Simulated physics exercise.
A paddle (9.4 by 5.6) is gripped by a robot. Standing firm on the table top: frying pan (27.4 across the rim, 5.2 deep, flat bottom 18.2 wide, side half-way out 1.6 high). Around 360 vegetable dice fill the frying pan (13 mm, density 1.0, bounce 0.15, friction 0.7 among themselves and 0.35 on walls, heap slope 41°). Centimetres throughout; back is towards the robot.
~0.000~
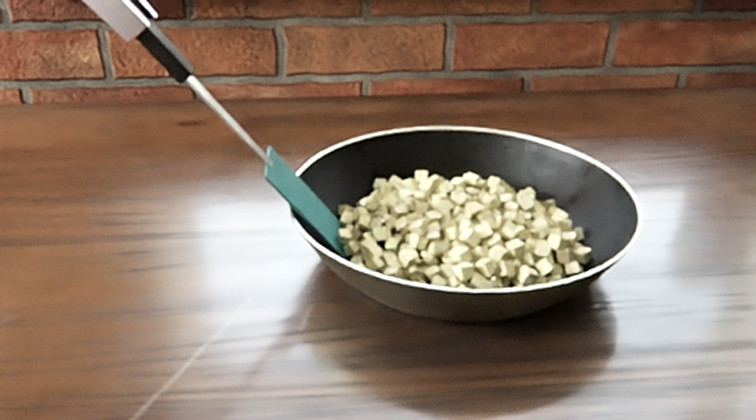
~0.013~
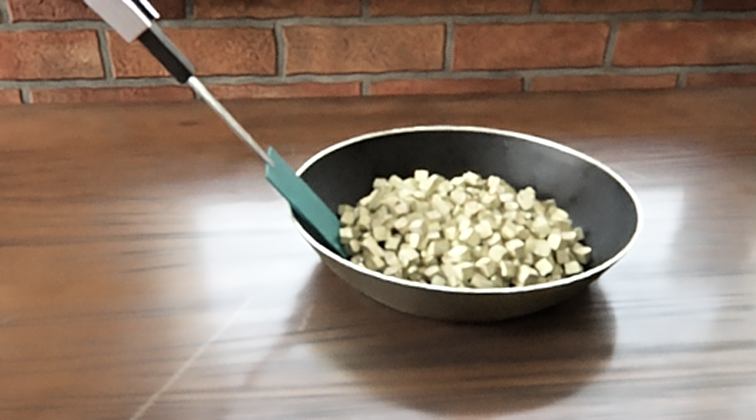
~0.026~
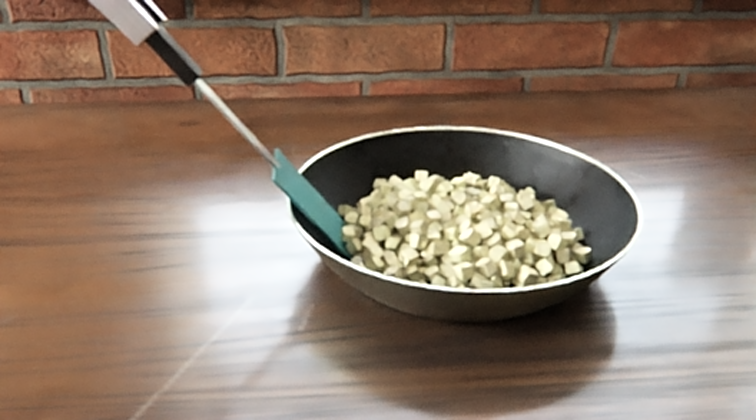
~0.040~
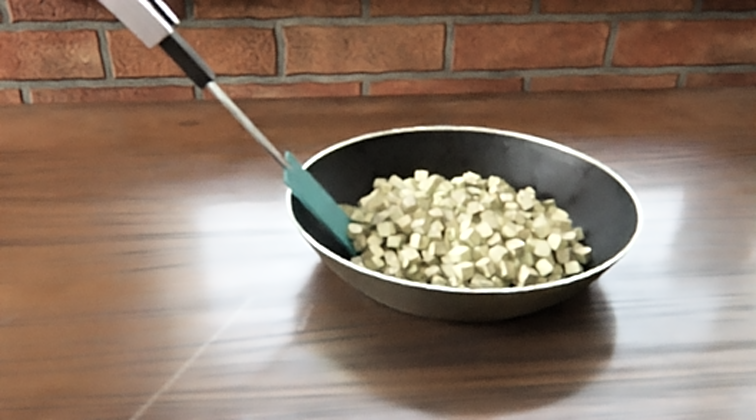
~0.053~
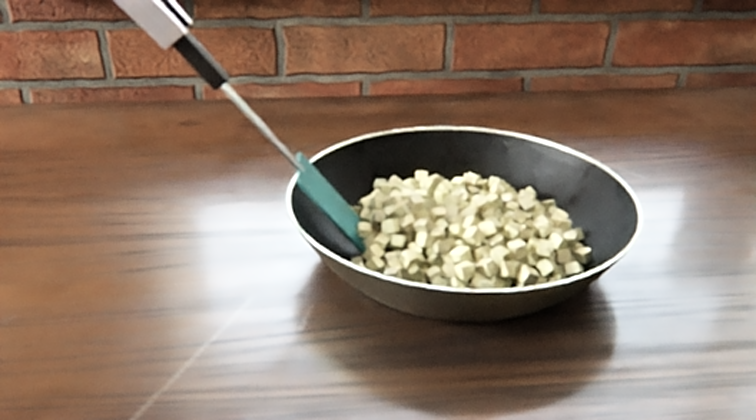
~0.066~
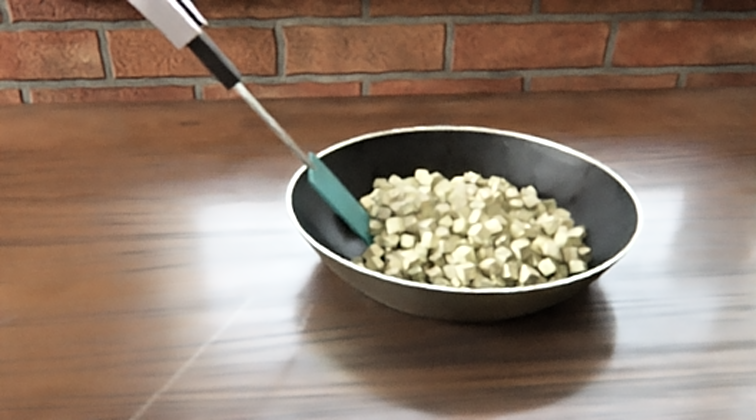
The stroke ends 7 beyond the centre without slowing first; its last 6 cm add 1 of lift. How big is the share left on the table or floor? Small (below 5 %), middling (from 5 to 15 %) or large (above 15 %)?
A small share, below 5 %, ends on the table or floor.
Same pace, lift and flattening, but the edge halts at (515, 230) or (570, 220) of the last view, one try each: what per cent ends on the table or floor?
Some 0 and 10 per cent.
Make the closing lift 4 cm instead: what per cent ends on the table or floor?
About 5 per cent.
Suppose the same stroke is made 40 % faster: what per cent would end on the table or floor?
Then about 5 per cent.
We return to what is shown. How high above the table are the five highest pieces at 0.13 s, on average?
Roughly 5 cm.
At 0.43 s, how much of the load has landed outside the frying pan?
Some 4 per cent.
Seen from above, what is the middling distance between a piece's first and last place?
Roughly 3 cm.
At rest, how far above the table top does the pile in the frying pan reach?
Roughly 6.5 cm.
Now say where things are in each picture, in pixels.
In the first picture, paddle top edge at (267, 161), sloping 53°; upper third of the load around (462, 222), from x 345 to 585, top at y 180; 360 in the frying pan.
In the second picture, paddle top edge at (268, 162), sloping 53°; upper third of the load around (462, 222), from x 345 to 585, top at y 180.
In the third picture, paddle top edge at (275, 163), sloping 53°; upper third of the load around (461, 220), from x 345 to 585, top at y 180.
In the fourth picture, paddle top edge at (286, 166), sloping 53°; upper third of the load around (458, 220), from x 345 to 585, top at y 180.
In the fifth picture, paddle top edge at (298, 167), sloping 53°; upper third of the load around (458, 218), from x 345 to 585, top at y 180.
In the sixth picture, paddle top edge at (311, 166), sloping 53°; upper third of the load around (462, 218), from x 345 to 585, top at y 175; 360 in the frying pan.
After 0.13 s, sloping 53°, highest piece 6 above the table; 360 in the frying pan.
After 0.20 s, sloping 53°, highest piece 6 above the table; 360 in the frying pan.
After 0.43 s, sloping 53°, highest piece 6 above the table; 349 in the frying pan, 11 on the table or floor.
After 1.48 s, sloping 53°, highest piece 6 above the table; 349 in the frying pan, 11 on the table or floor.
At rest, 349 in the frying pan, 11 on the table or floor. That is 3 % on the table or floor.
